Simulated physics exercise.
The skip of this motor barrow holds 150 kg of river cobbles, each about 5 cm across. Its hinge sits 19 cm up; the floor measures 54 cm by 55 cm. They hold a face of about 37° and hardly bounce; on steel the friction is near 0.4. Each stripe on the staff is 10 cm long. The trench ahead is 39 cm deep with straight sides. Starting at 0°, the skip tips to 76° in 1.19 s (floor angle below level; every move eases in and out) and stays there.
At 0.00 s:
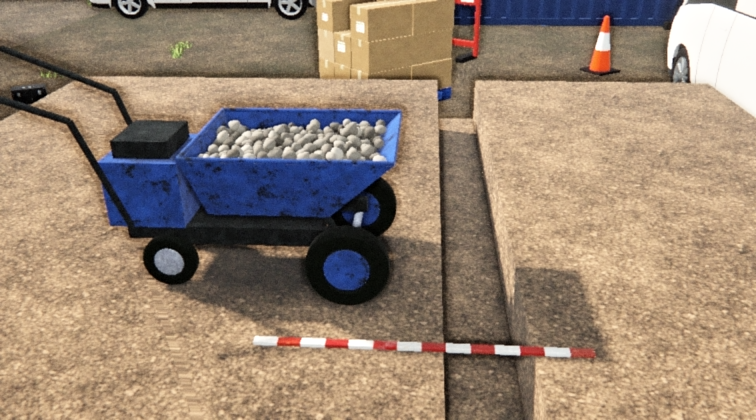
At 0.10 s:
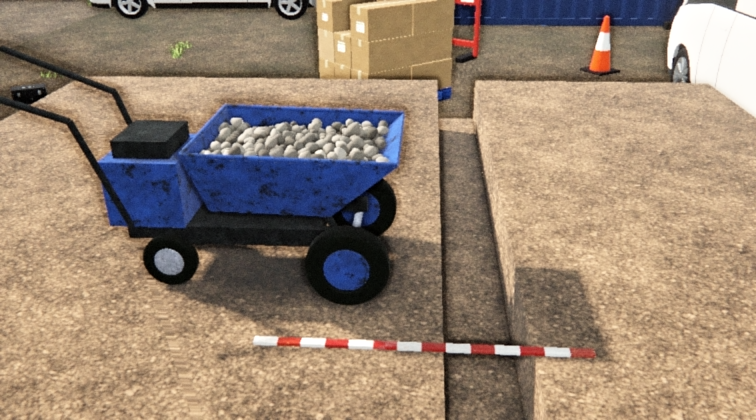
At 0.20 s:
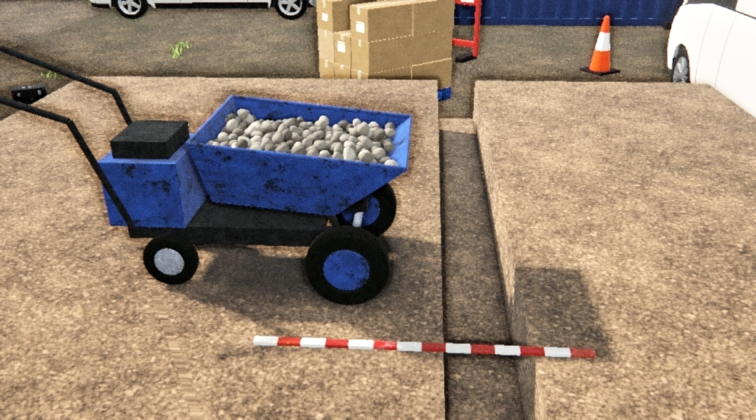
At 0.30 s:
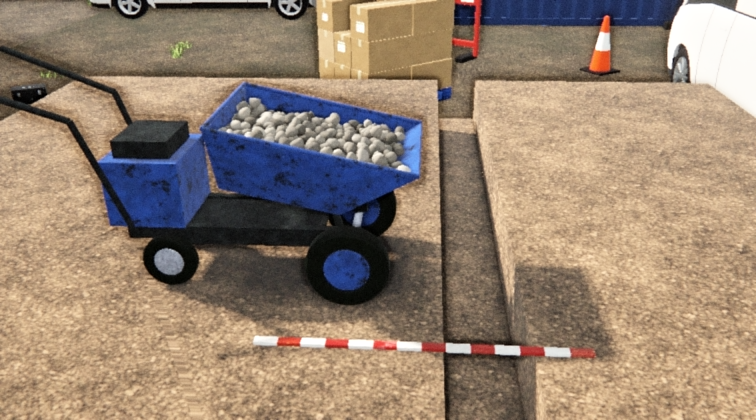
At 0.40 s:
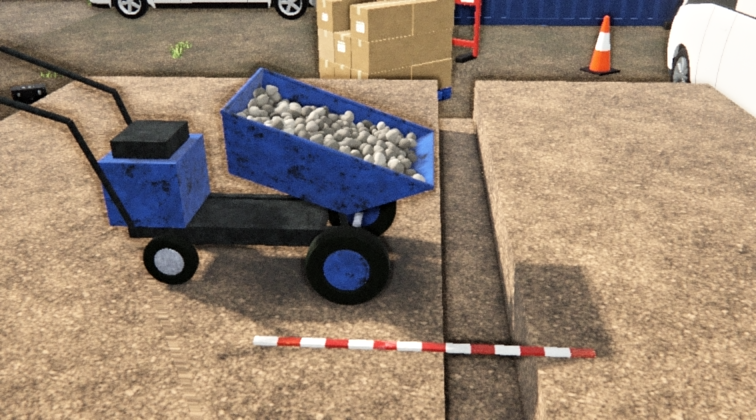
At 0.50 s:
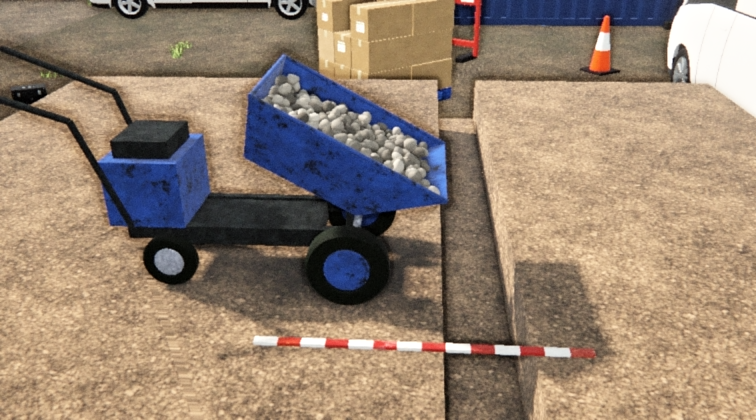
On a gravelly yard with a narrow trench, a blue motor barrow stands facing right, its skip full of rounded stones, behind a red and white striped staff. The skip starts level, then its rear rises and its front lip dips toward the trench, steepening while the wheels stay still.
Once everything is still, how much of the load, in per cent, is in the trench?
About 73 per cent.
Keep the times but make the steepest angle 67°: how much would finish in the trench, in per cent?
Then about 65 per cent.
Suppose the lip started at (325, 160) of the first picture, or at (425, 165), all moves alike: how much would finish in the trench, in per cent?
About 85 and 35 per cent.
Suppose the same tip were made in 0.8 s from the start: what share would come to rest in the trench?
It would be near 65 per cent.
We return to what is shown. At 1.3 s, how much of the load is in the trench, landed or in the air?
About 50 per cent by then.
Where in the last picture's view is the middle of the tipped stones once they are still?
Near (494, 318).
After 0.9 s the floor is at 64°; 98 % in the skip, 2 % in the trench; the foremost stones are at (491, 247).
After 1.3 s the floor is at 76°; 31 % in the skip, 50 % in the trench, 19 % past the trench; the foremost stones are at (600, 279).
After 1.6 s the floor is at 76°; 3 % in the skip, 70 % in the trench, 27 % past the trench; the foremost stones are at (689, 269).
After 3.6 s the floor is at 76°; 0 % in the skip, 73 % in the trench, 27 % past the trench; the foremost stones are at (745, 256).
